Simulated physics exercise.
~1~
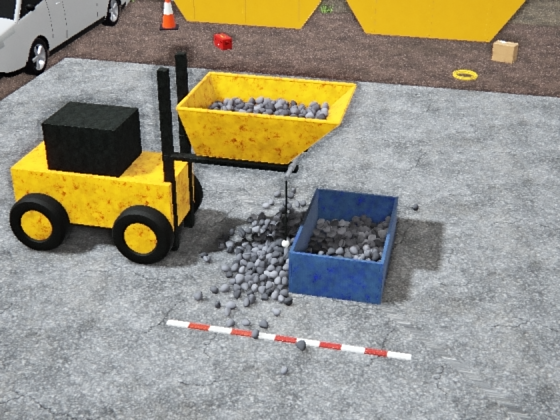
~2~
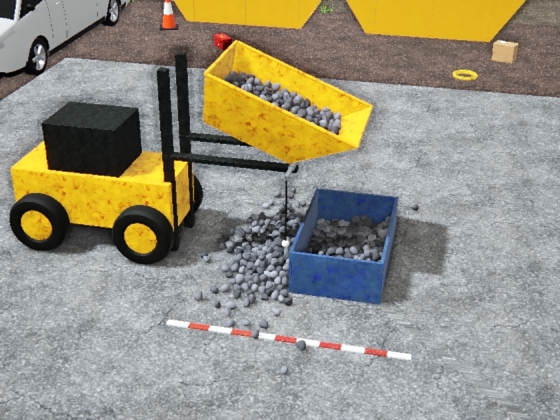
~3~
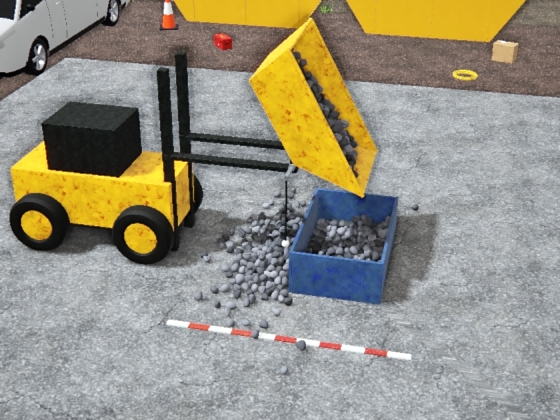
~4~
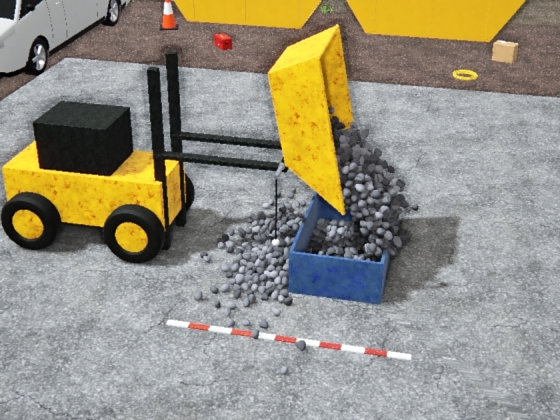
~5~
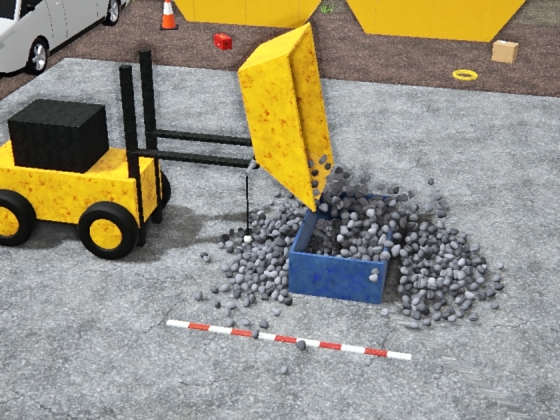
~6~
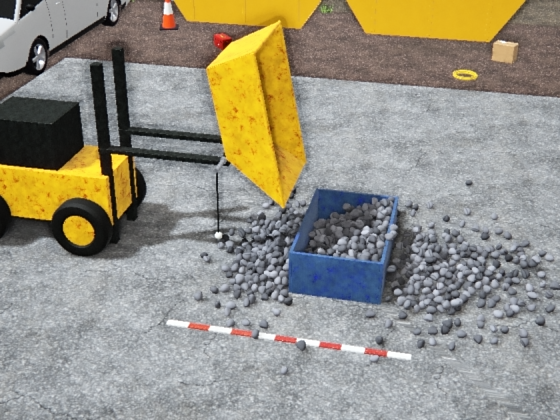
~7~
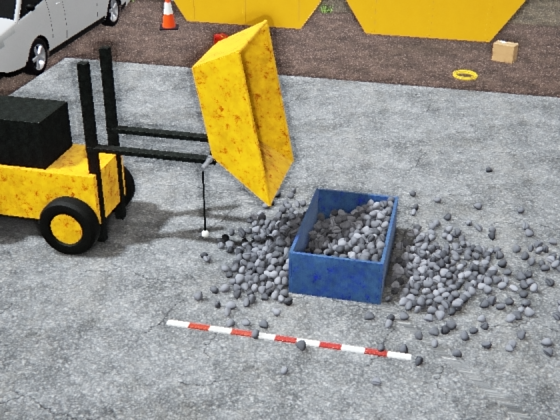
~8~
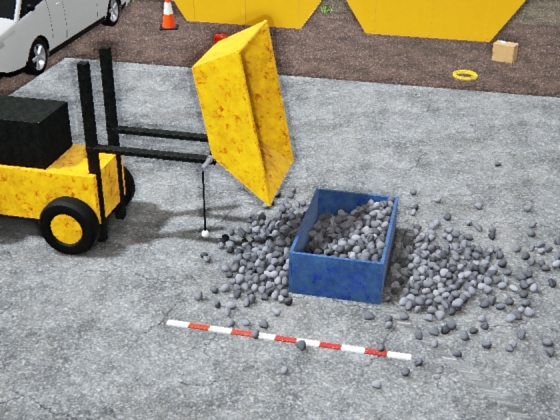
On a grey yard, a forklift tips stones over a blue bin, spilling many, and backs away.
